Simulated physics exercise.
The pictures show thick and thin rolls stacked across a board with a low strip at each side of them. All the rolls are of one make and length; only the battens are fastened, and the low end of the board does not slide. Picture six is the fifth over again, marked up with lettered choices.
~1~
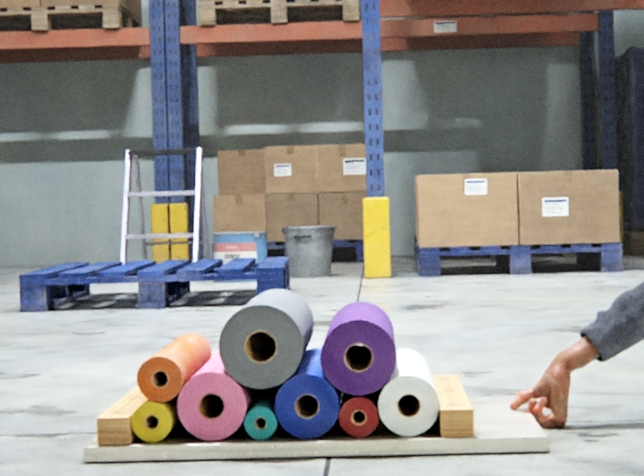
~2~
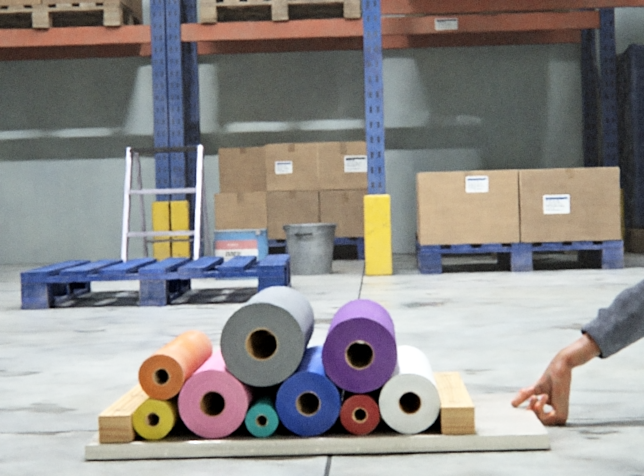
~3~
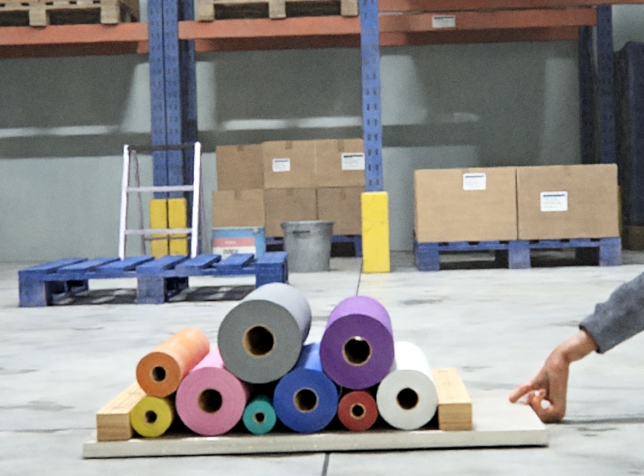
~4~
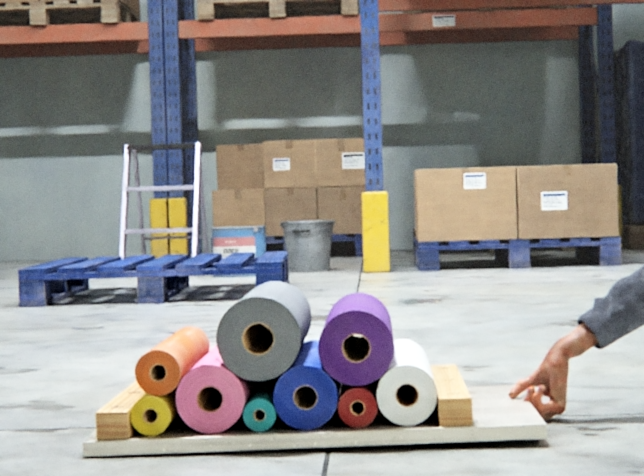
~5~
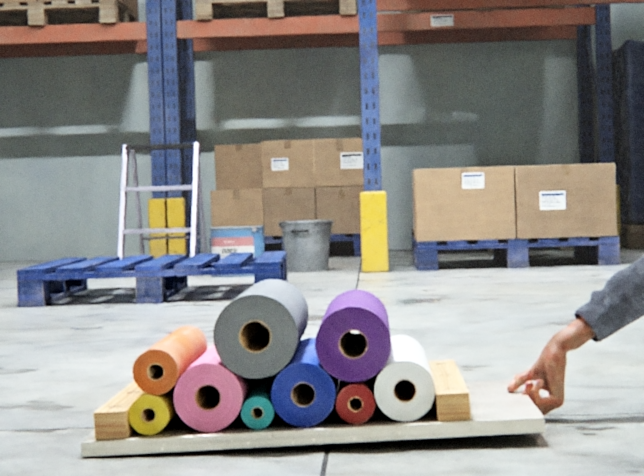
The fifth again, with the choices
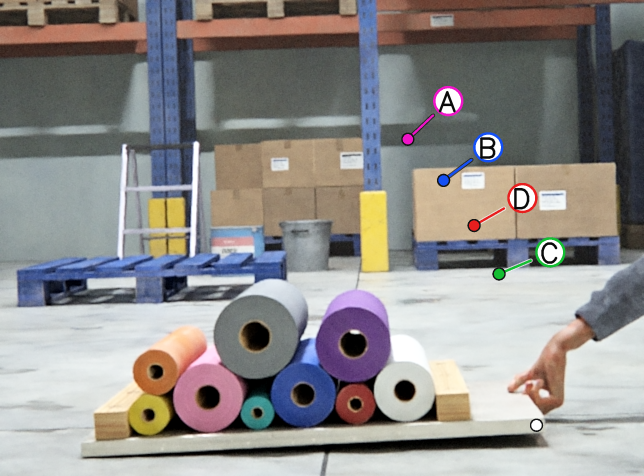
Stacked colored rolls stay together on a board as a hand slightly raises its right end.
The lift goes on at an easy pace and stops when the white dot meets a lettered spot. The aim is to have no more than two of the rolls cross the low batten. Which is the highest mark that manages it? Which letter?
Stop at A.
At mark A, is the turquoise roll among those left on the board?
Yes.
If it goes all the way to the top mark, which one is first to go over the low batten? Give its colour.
The orange one.
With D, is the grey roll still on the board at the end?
Yes, with D.
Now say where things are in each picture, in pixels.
Turquoise roll (261, 423); blue roll (307, 406); red roll (359, 417), in the first picture.
Red roll (360, 415); white roll (410, 402), in the second picture.
Board (319, 408); white roll (408, 399); purple roll (357, 351), in the third picture.
Board (319, 405); yellow roll (150, 416); pink roll (210, 399), in the fourth picture.
Board (317, 402); yellow roll (149, 415); pink roll (208, 397), in the fifth picture.
On the marked copy, A at (408, 139); B at (444, 180); C at (499, 274); D at (474, 225); the white dot at (536, 425).
With A. Early on, board at 21°.
Further on, board at 41°.
At the end, board at 42°, two over the low batten (grey, orange).
As for the rest, B one over the low batten (orange); C one over the low batten (orange); D one over the low batten (orange).
